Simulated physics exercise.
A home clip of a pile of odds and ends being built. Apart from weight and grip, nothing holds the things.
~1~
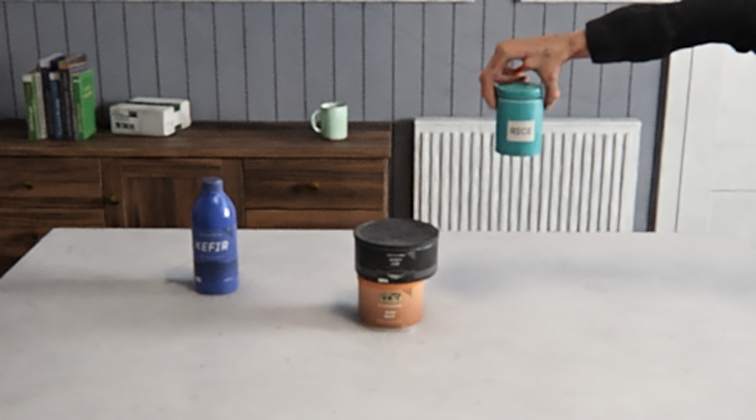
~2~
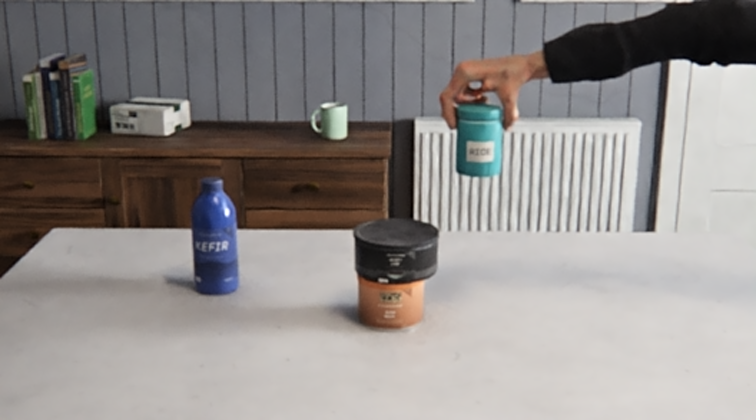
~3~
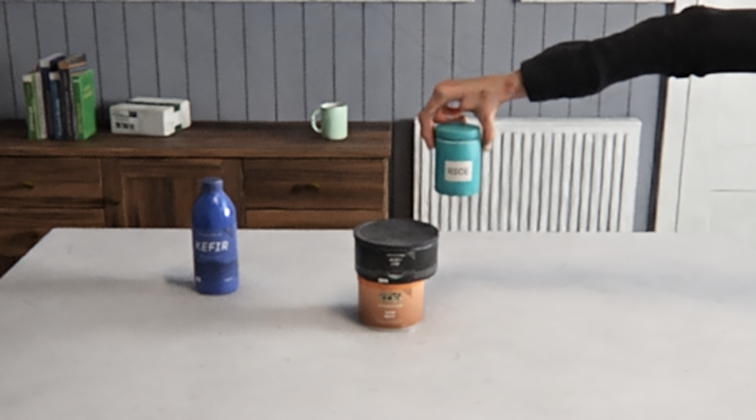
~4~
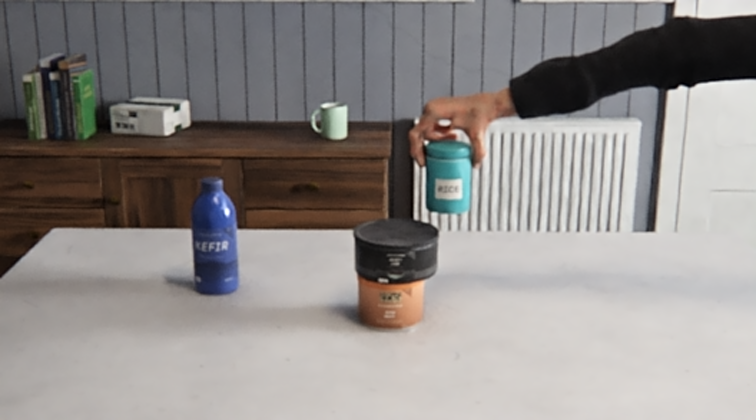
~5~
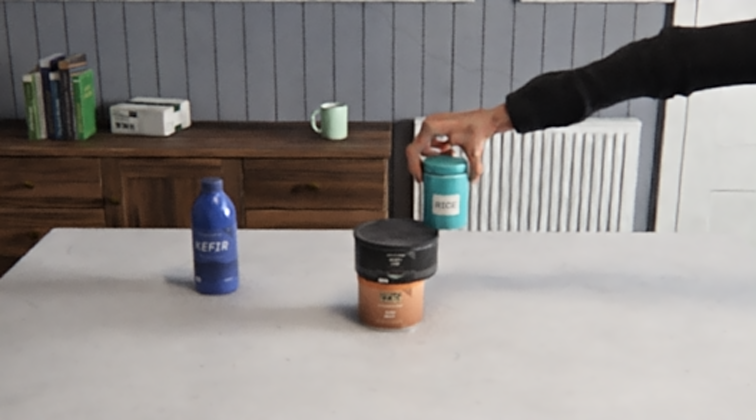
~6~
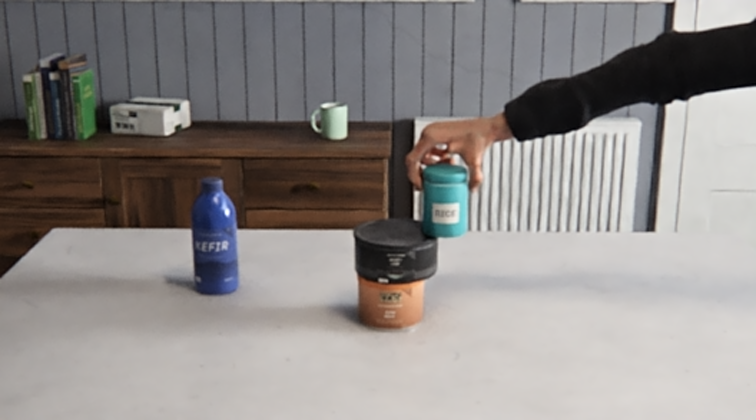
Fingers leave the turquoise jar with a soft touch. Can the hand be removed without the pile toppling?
No, the pile topples.
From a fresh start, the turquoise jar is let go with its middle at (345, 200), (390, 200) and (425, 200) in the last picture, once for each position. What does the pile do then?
Lab note - case 1: Collapse; case 2: No collapse; case 3: No collapse.
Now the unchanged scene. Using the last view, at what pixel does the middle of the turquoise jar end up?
In the final view it sits at roughly (480, 298).
Then, 0.40 s after the last picture, turquoise jar now fallen.
Then, 0.50 s after the last picture, things are still on the move.
At rest, fallen, turquoise jar; the other 3 in place. Seen from the same camera at the end, turquoise jar near (480, 298). The pile loses its balance.
